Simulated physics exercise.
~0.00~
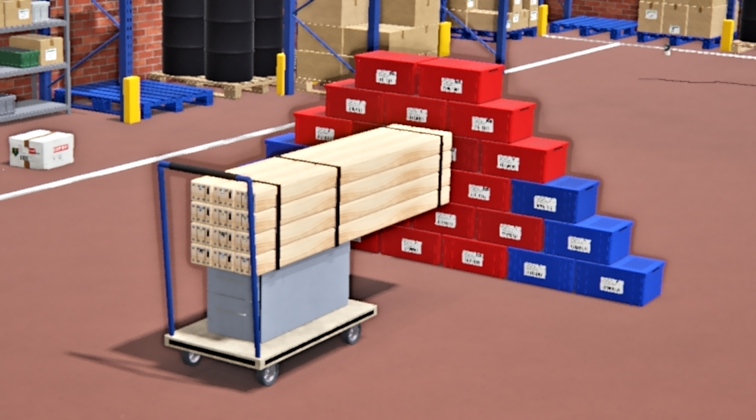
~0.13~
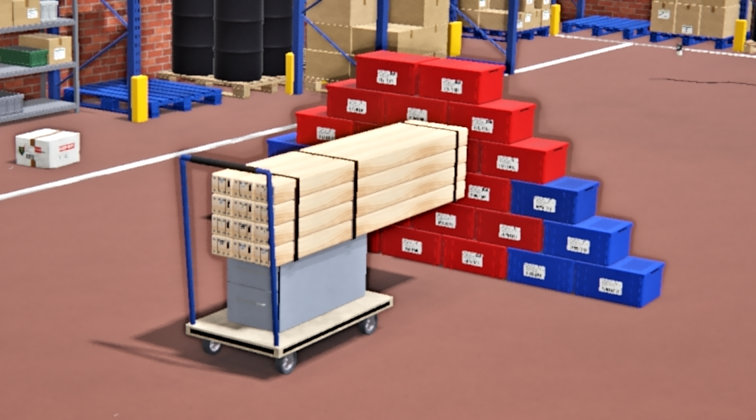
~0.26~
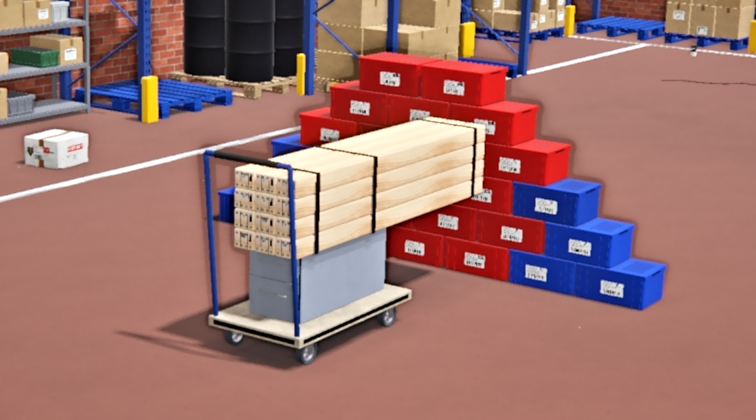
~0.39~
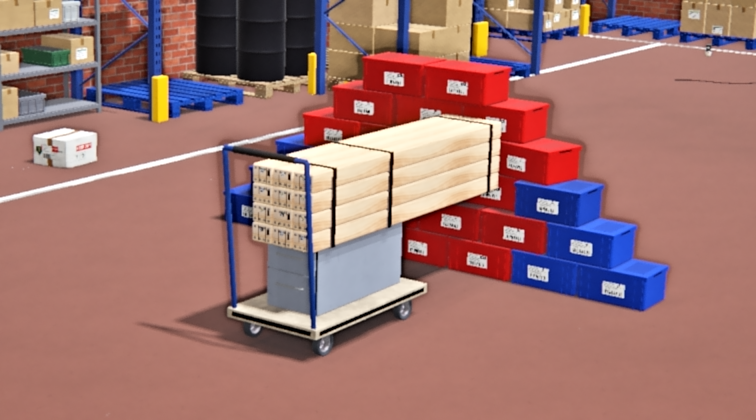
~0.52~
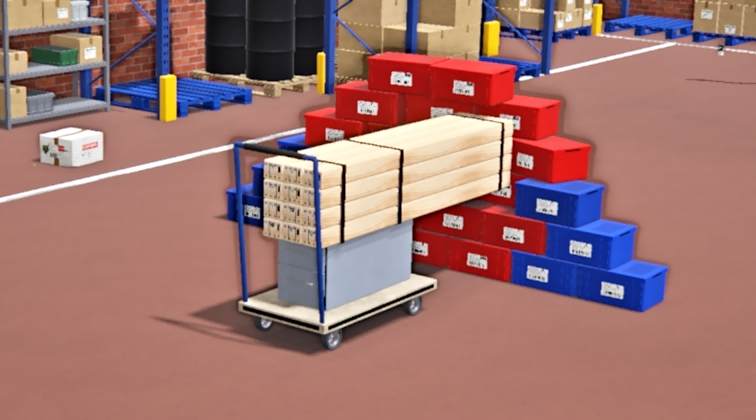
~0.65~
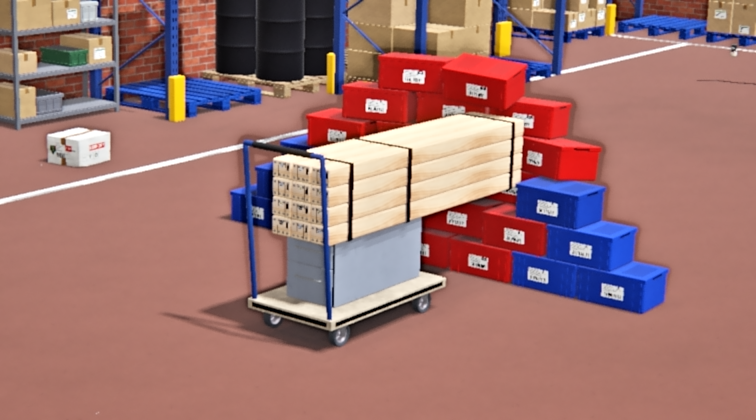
Warehouse floor, a trolley loaded with strapped timber rolling into a stepped wall of red and blue totes, shoving several and tilting a top one.
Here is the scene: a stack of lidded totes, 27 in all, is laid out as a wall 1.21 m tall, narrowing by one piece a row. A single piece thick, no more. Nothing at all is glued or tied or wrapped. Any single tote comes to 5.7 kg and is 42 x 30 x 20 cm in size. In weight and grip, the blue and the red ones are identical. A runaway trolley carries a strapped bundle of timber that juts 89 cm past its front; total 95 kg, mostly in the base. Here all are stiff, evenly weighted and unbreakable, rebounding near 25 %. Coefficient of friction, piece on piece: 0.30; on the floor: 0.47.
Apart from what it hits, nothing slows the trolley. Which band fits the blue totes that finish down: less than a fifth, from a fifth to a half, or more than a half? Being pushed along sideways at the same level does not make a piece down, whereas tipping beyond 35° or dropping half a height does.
Less than a fifth.
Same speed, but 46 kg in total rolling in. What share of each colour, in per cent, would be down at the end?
In that case blue comes to 0 and red to 0 percent.
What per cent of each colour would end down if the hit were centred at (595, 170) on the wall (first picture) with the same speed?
The blue ones would be 10 per cent down and the red ones 0 per cent.
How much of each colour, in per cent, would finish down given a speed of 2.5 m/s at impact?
Share down, in per cent: Blue 0, red 50.
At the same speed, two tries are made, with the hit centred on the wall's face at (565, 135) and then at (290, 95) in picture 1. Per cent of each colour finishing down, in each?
You'd get blue at 0 followed by 0, and red at 10 followed by 20 percent.
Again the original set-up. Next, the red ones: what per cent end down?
Of the red ones, 60 per cent finish down.
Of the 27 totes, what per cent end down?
I'd put it at roughly 40 per cent of them.
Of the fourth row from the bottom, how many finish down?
3, all told.
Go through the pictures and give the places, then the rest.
In the first picture (we follow the side turned to the camera; the camera moves round a little), load (446, 156) 45 cm short of the wall; top red tote (448, 84); no piece has moved.
The second picture shows load (462, 151) 26 cm short of the wall.
The third picture shows load (480, 147) 8 cm short of the wall.
The fourth picture shows load (496, 144) 8 cm into the wall's line; 6 stirred so far.
The fifth picture shows load (507, 142) 19 cm into the wall's line; top red tote (460, 87) displaced 6 cm; 10 stirred so far.
The sixth picture shows load (518, 141) 27 cm into the wall's line; top red tote (473, 90) tipped 11°; 11 stirred so far.
Around 0.96 s, load 43 cm past the wall's line, still rolling; none of the 8 blue totes down (4 of 27 in all colours); top blue tote unmoved; top red tote tipped 21°, 8 cm lower.
Around 1.40 s, load 62 cm past the wall's line, still rolling; none of the 8 blue totes down (11 of 27 in all colours); top blue tote unmoved; top red tote on its side.
Finally (2.8 s), load 90 cm past the wall's line, stopped; none of the 8 blue totes down (11 of 27 in all colours); top blue tote unmoved; top red tote upside down. That is 0 per cent. Seen by the last camera, middles, top blue tote near (320, 158), top red tote near (590, 221).
